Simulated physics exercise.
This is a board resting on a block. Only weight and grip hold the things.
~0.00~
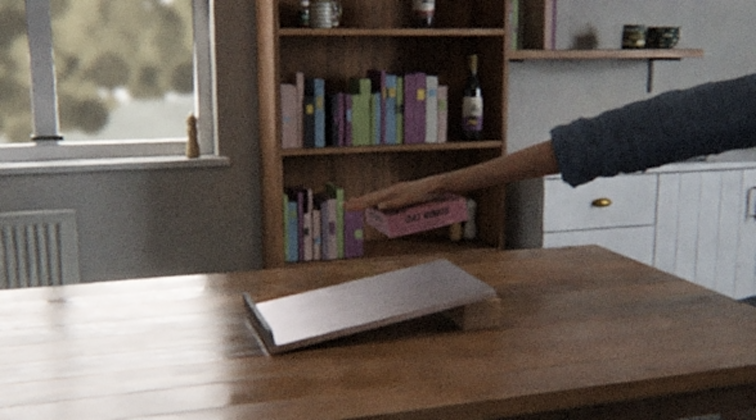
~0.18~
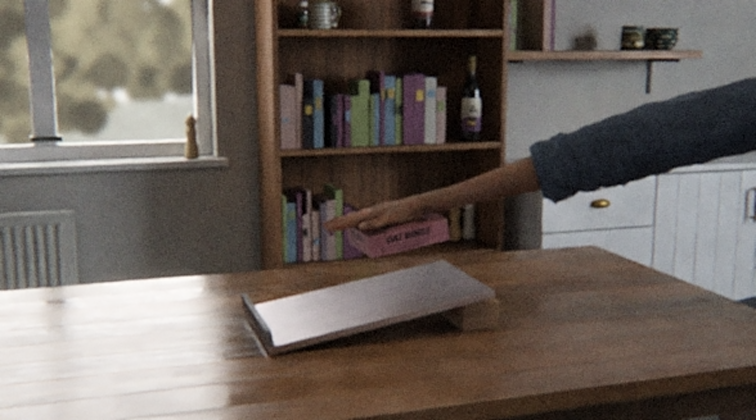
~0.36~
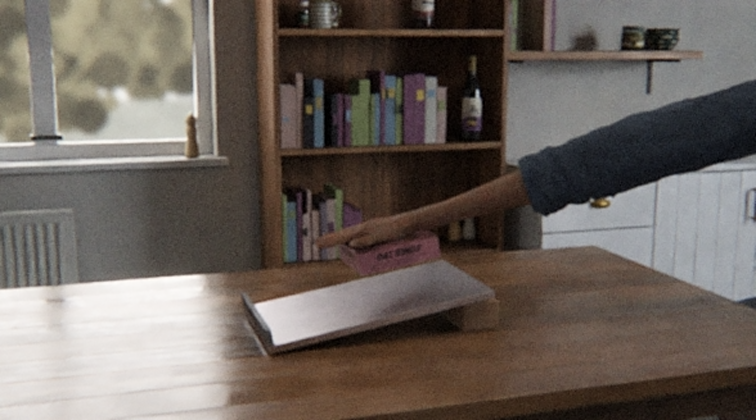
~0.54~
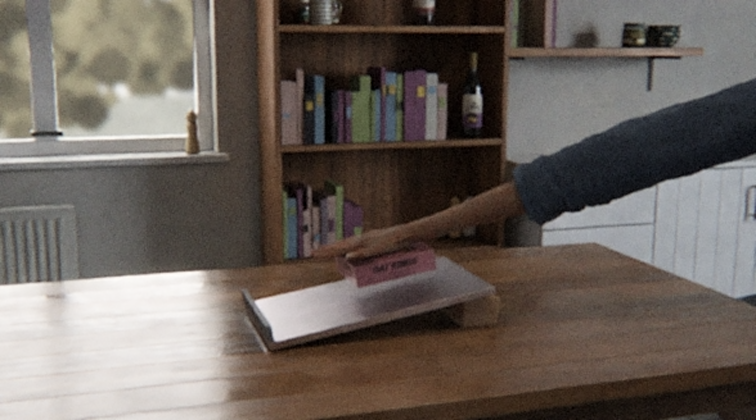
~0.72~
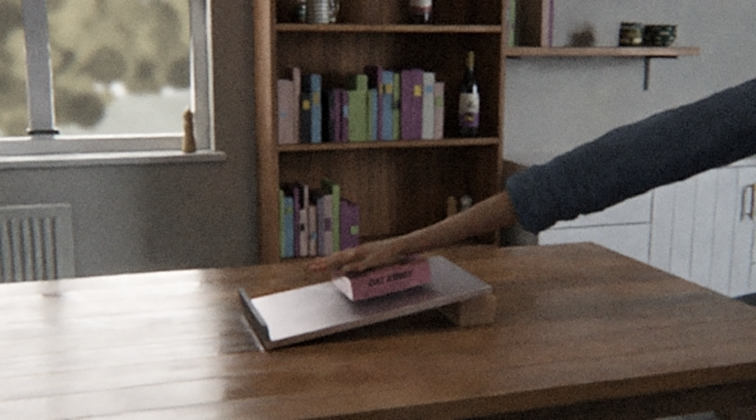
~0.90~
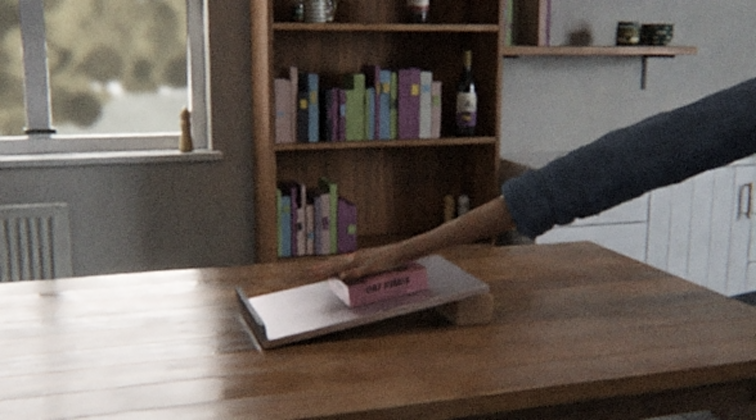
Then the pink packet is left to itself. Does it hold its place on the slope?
In the end the pink packet stays where it is put.
By 1.20 s, all is still.
By 1.60 s, pink packet resting near (376, 279).
When it is over (1.9 s), it is as before. End places, in pixels of the last picture, pink packet near (376, 279). The pink packet keeps its place.
